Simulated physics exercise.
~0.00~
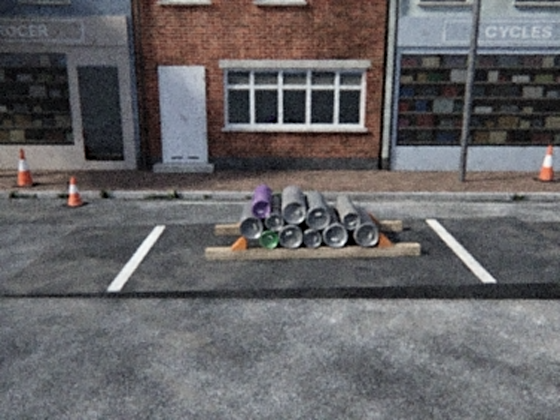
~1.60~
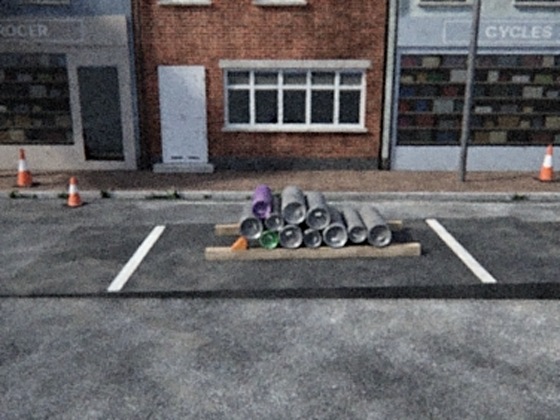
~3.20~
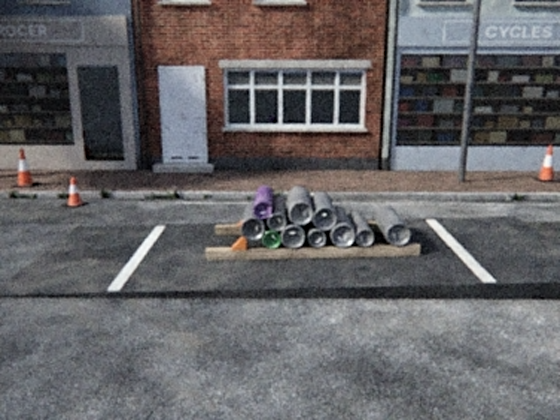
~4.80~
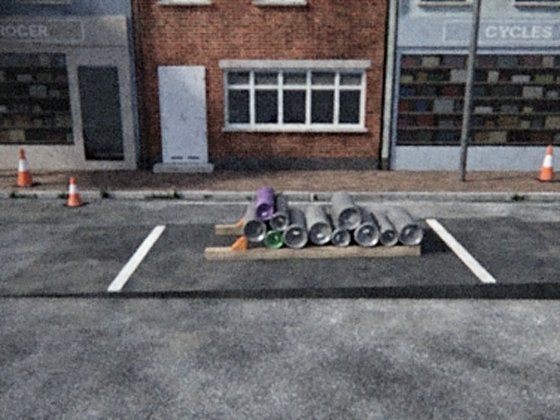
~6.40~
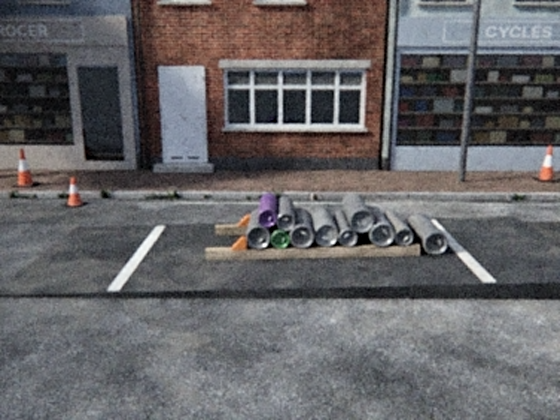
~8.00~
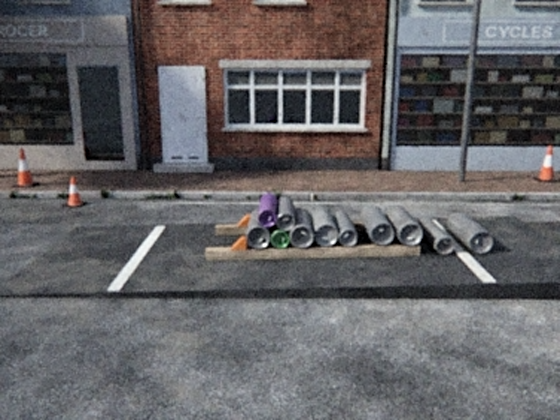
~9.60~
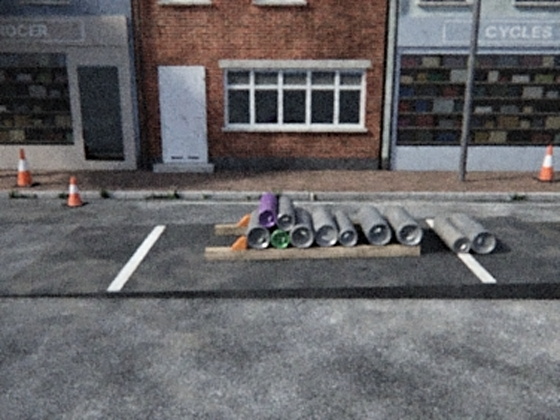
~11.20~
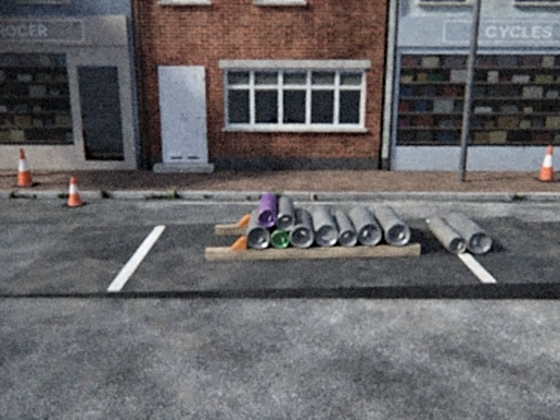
In a parking bay, stacked grey, purple and green cylinders spread right, two rolling off.
